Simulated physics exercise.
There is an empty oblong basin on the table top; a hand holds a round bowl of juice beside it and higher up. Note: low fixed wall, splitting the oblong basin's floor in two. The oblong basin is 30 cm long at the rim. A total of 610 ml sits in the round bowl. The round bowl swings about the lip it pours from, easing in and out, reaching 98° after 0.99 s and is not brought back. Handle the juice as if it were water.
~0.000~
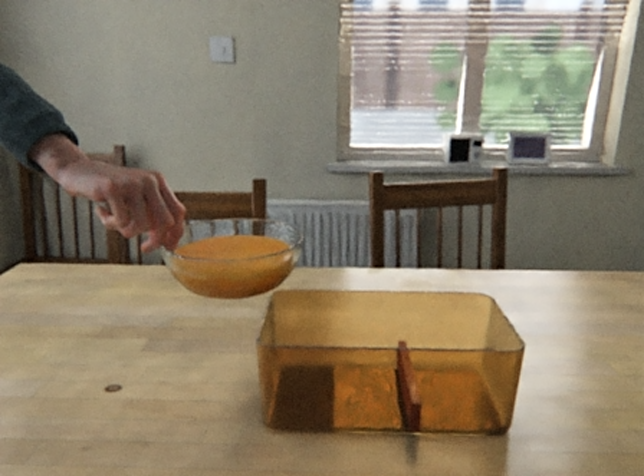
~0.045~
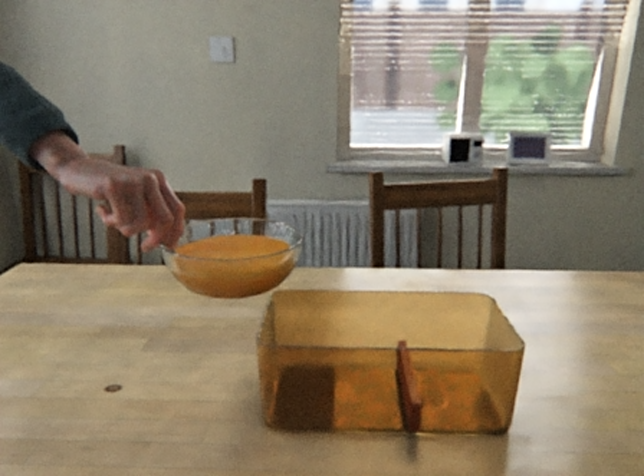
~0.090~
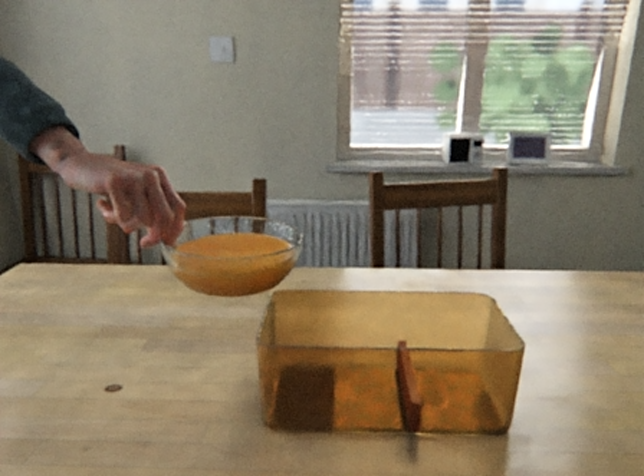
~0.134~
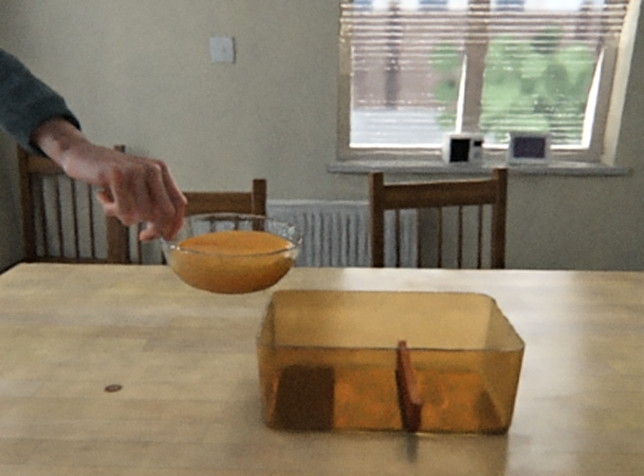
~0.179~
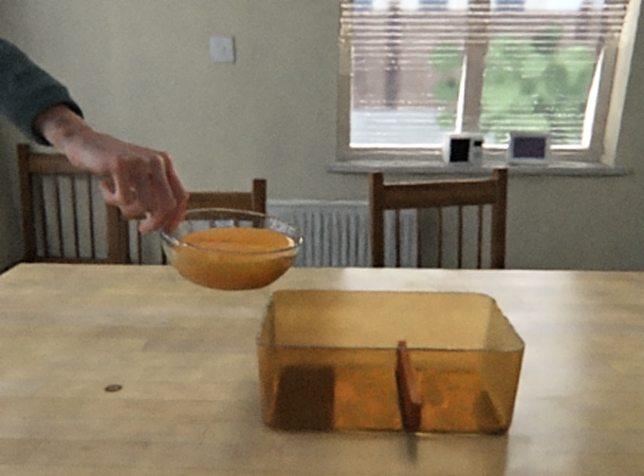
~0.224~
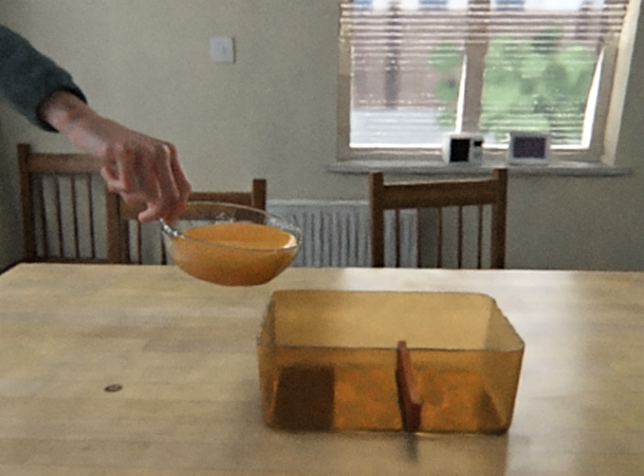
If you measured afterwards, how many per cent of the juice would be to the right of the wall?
About 7 out of 100.
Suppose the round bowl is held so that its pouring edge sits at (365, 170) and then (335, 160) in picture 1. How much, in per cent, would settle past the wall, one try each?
I'd say 80 percent on the first go, 75 percent on the next.
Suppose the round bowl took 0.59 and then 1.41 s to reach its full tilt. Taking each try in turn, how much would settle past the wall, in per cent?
About 15 %, then about 5 %.
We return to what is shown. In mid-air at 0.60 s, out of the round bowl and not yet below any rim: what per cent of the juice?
About 42 per cent.
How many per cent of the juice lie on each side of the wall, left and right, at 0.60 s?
I'd say some 10 on the left and some 0 on the right.
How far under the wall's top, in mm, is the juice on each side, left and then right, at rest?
About 18 mm on the left, about 36 mm on the right.
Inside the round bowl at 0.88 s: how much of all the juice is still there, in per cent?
About 2 % is still there.
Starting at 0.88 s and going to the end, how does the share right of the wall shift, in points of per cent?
It rises by about 3.
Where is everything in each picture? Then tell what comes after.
In the first picture, tilt 0°; pouring edge (302, 240); surface from (173, 251) to (297, 253); the oblong basin's rim runs from (265, 316) to (507, 320); the wall's top is at (408, 370).
In the second picture, tilt 1°; pouring edge (302, 240); surface from (172, 250) to (297, 252).
In the third picture, tilt 2°; pouring edge (302, 240); surface from (173, 249) to (297, 251).
In the fourth picture, tilt 4°; pouring edge (302, 240); surface from (173, 246) to (297, 248).
In the fifth picture, tilt 8°; pouring edge (301, 240); surface from (173, 242) to (297, 246).
In the sixth picture, tilt 12°; pouring edge (301, 240); surface from (173, 236) to (298, 242).
After 0.60 s the tilt is 66° and 48 per cent is still to pour, 10 is left of the wall and 0 right of it.
After 0.88 s the tilt is 95° and 2 per cent is still to pour, 82 is left of the wall and 4 right of it.
After 1.17 s the tilt is 98° and 0 per cent is still to pour, 94 is left of the wall and 6 right of it.
After 1.49 s the tilt is 98° and 0 per cent is still to pour, 92 is left of the wall and 7 right of it.
In the end 92 per cent lies left of the wall, 7 right of it and 1 outside.
